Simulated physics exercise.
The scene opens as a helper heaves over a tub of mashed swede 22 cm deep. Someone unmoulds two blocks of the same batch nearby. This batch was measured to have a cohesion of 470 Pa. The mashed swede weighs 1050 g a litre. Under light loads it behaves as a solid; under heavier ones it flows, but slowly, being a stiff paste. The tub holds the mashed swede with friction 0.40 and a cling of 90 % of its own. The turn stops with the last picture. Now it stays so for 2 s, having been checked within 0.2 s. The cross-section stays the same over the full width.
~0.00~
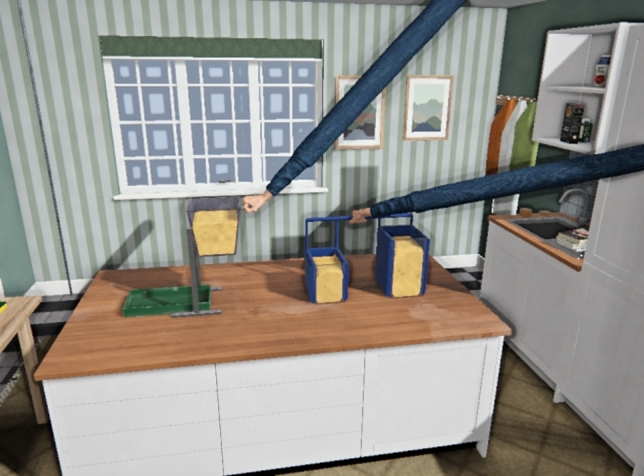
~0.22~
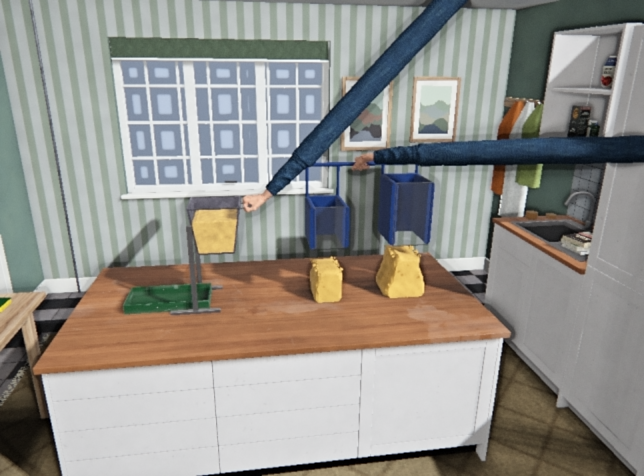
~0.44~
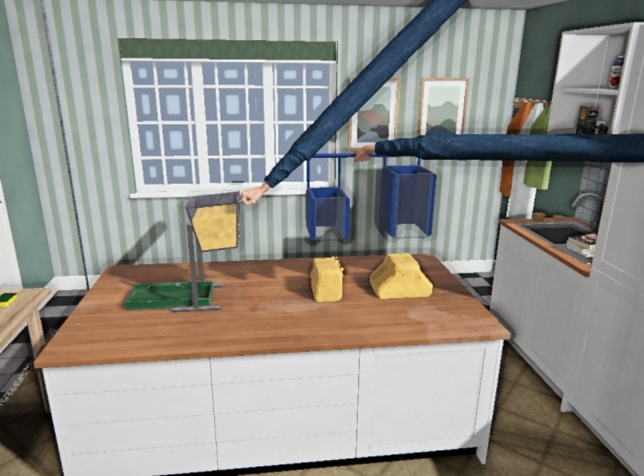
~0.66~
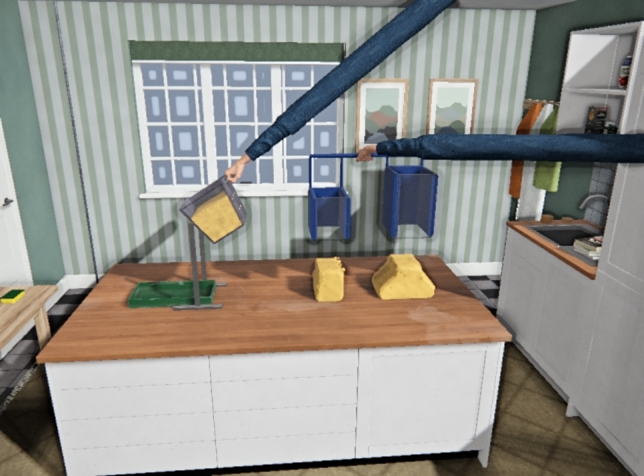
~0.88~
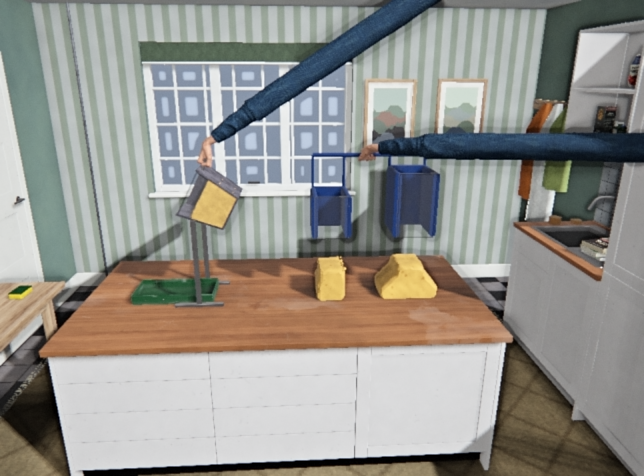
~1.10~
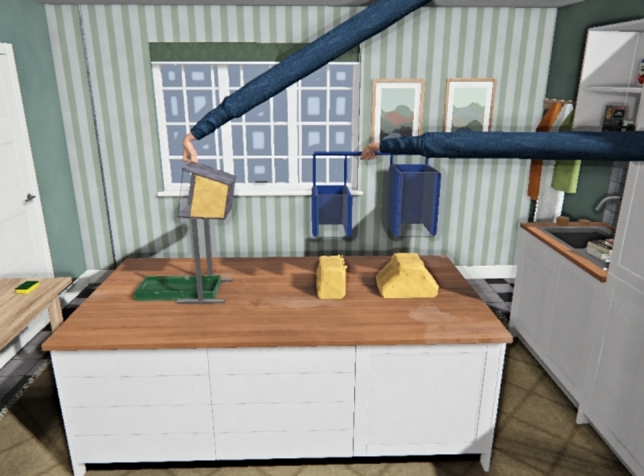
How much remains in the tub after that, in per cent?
100 %.
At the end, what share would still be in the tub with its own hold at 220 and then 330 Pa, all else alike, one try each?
The answers, in order, are 70 % and 100 %.
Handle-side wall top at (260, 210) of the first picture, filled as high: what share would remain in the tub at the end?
The tub would end up holding some 75 % of it.
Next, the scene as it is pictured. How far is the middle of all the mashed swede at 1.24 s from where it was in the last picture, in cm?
Distance: About 0 cm.
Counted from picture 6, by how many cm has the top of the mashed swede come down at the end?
The top ends up some 0 cm below its level in the last picture.
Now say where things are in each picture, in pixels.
In the first frame, handle-side rim at (239, 208), tilt 0 degrees; crest of the mashed swede at (235, 222); block heights 17 cm, 27 cm (left to right).
In the second frame, handle-side rim at (238, 207), tilt 0 degrees; crest of the mashed swede at (234, 221); block heights 17 cm, 23 cm (left to right).
In the third frame, handle-side rim at (236, 202), tilt 5 degrees; crest of the mashed swede at (233, 215); block heights 16 cm, 18 cm (left to right).
In the fourth frame, handle-side rim at (221, 183), tilt 32 degrees; crest of the mashed swede at (227, 197); block heights 16 cm, 18 cm (left to right).
In the fifth frame, handle-side rim at (196, 172), tilt 62 degrees; crest of the mashed swede at (209, 182); block heights 16 cm, 18 cm (left to right).
In the sixth frame, handle-side rim at (182, 170), tilt 79 degrees; crest of the mashed swede at (197, 177); block heights 16 cm, 18 cm (left to right).
After 1.24 s, the tub is at 79 degrees and holds 100 %.
After 1.41 s, the tub is at 79 degrees and holds 100 %.
After 1.58 s, the tub is at 79 degrees and holds 100 %.
After 1.75 s, the tub is at 79 degrees and holds 100 %.
After 3.10 s, the tub is at 79 degrees and holds 100 %.
